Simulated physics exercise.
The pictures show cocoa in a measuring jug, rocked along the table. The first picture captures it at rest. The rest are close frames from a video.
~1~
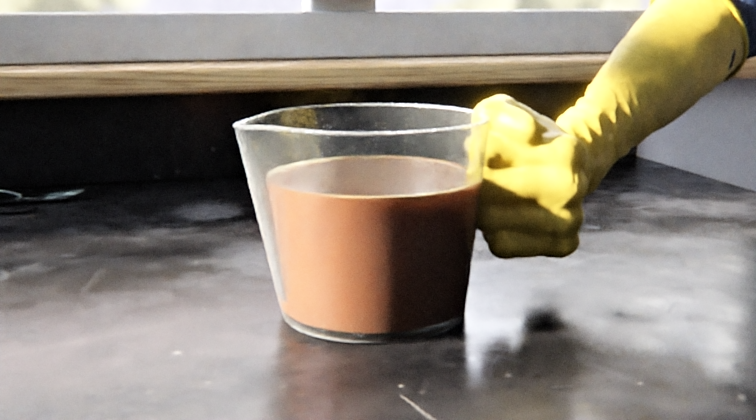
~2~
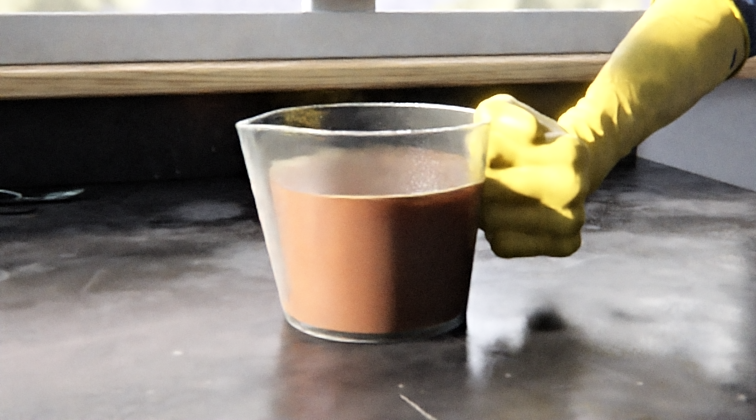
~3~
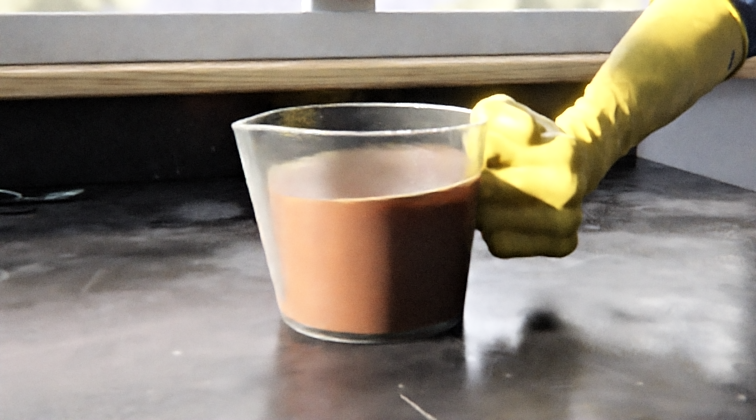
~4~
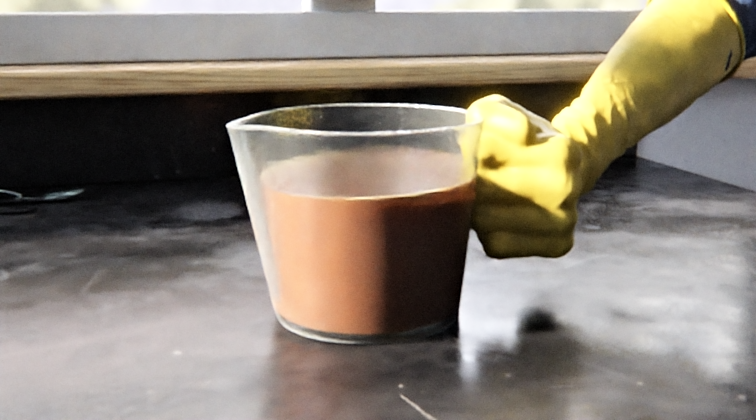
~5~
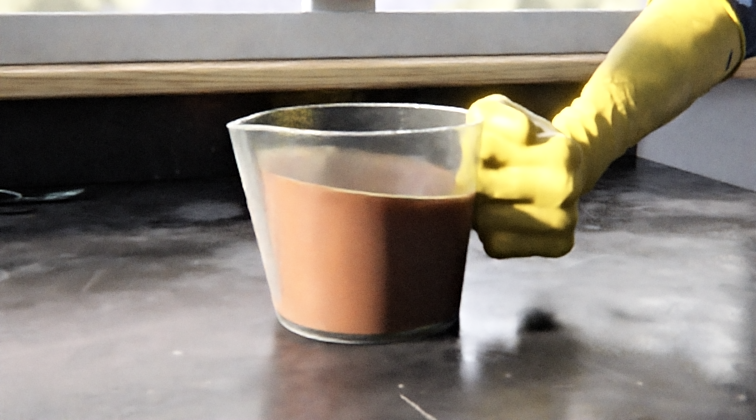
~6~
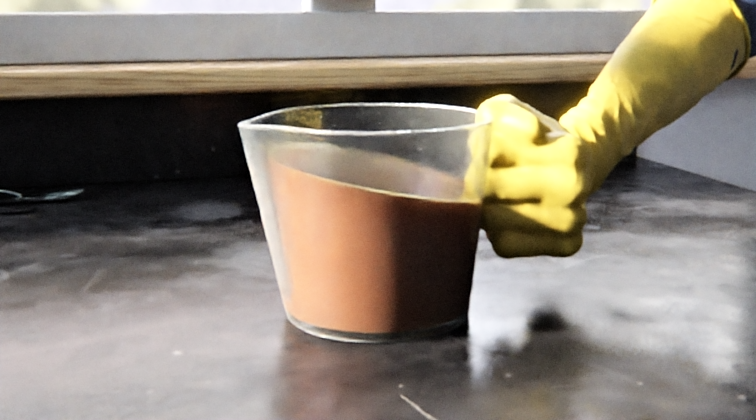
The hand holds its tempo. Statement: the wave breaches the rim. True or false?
True.
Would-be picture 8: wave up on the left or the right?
On the right-hand side.
Soon after, the highest wave so far comes most of the way to the rim.
Later, the highest wave so far goes over the rim.
In the end, the highest wave so far goes over the rim; some is on the top.
